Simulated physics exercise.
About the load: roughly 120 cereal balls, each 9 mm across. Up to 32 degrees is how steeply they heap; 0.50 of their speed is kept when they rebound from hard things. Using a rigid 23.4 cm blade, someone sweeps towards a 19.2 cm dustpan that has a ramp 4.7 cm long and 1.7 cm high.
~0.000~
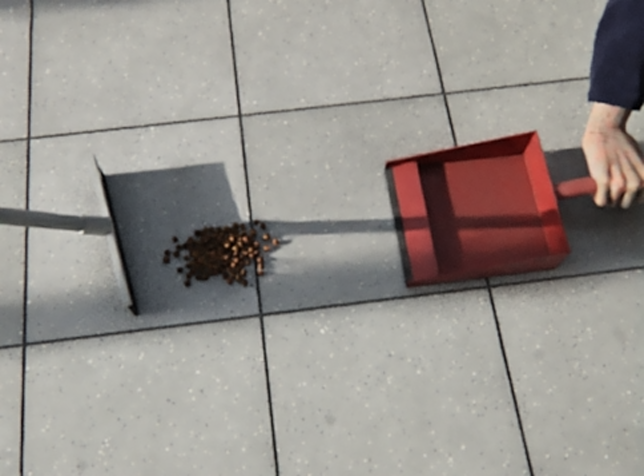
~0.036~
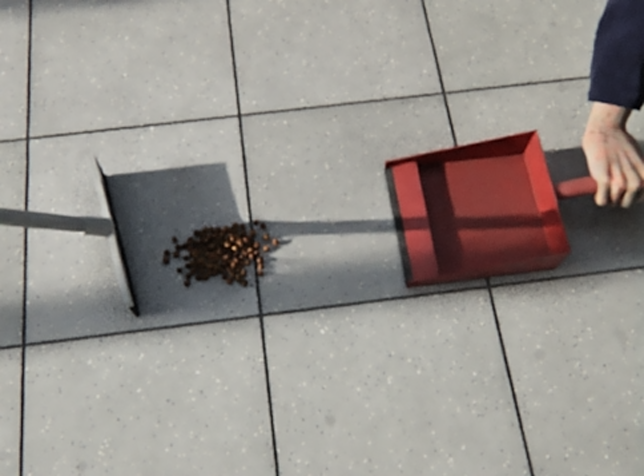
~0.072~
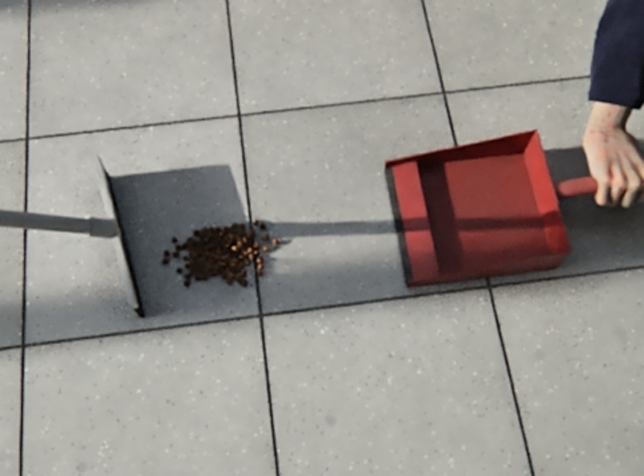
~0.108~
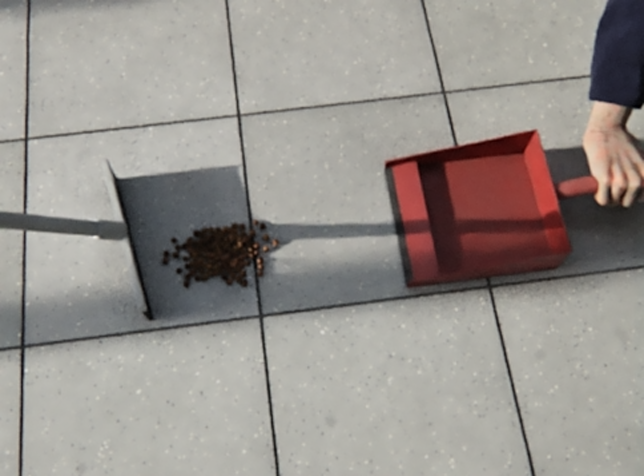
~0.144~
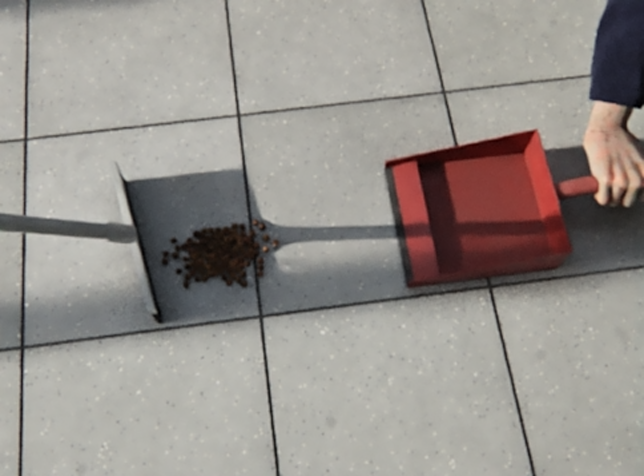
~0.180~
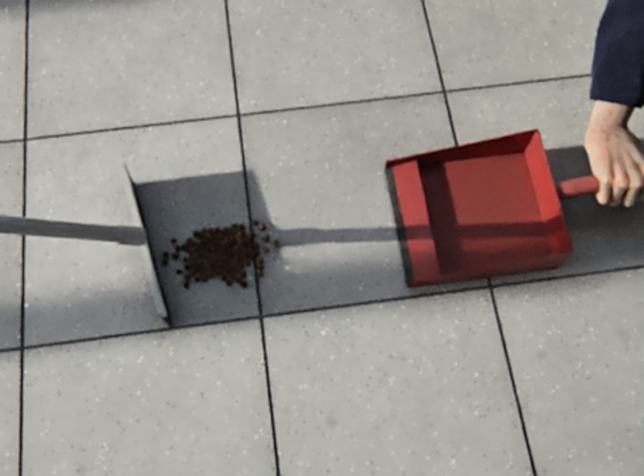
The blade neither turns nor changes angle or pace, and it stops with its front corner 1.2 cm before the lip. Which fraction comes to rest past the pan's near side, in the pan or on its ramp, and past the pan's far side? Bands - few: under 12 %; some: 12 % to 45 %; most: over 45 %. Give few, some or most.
Past the pan's near side: Some, in the pan or on its ramp: Few, past the pan's far side: Few.
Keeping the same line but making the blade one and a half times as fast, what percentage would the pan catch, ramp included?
Roughly 0 in a hundred.
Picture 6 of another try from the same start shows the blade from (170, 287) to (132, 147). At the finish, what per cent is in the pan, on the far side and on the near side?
That ends as pan 20, far 25, and near 0.
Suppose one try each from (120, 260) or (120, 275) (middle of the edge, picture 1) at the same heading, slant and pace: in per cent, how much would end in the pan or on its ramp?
I'd put it near 0 per cent for the first and near 0 per cent for the second.
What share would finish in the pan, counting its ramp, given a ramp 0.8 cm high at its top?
Near 0 per cent, then.
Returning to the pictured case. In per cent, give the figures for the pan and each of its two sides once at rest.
Near: 20; pan: 0; far: 0 (percent).
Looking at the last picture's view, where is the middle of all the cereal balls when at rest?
Once everything settles, the centre is around (383, 252).
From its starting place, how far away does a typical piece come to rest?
Around 24 centimetres.
After 0.60 s, middle of the blade 21 cm from the lip; 0 % over the lip, far side 0 %, near side 5 %.
Then, at 0.89 s, middle of the blade 10 cm from the lip; 0 % over the lip, far side 0 %, near side 15 %.
After 1.27 s, middle of the blade 3 cm from the lip; 0 % over the lip, far side 0 %, near side 20 %.
In the end, at 1.6 s, near side 20 %, pan 0 %, far side 0 %, in front of the lip or behind the blade 80 %.
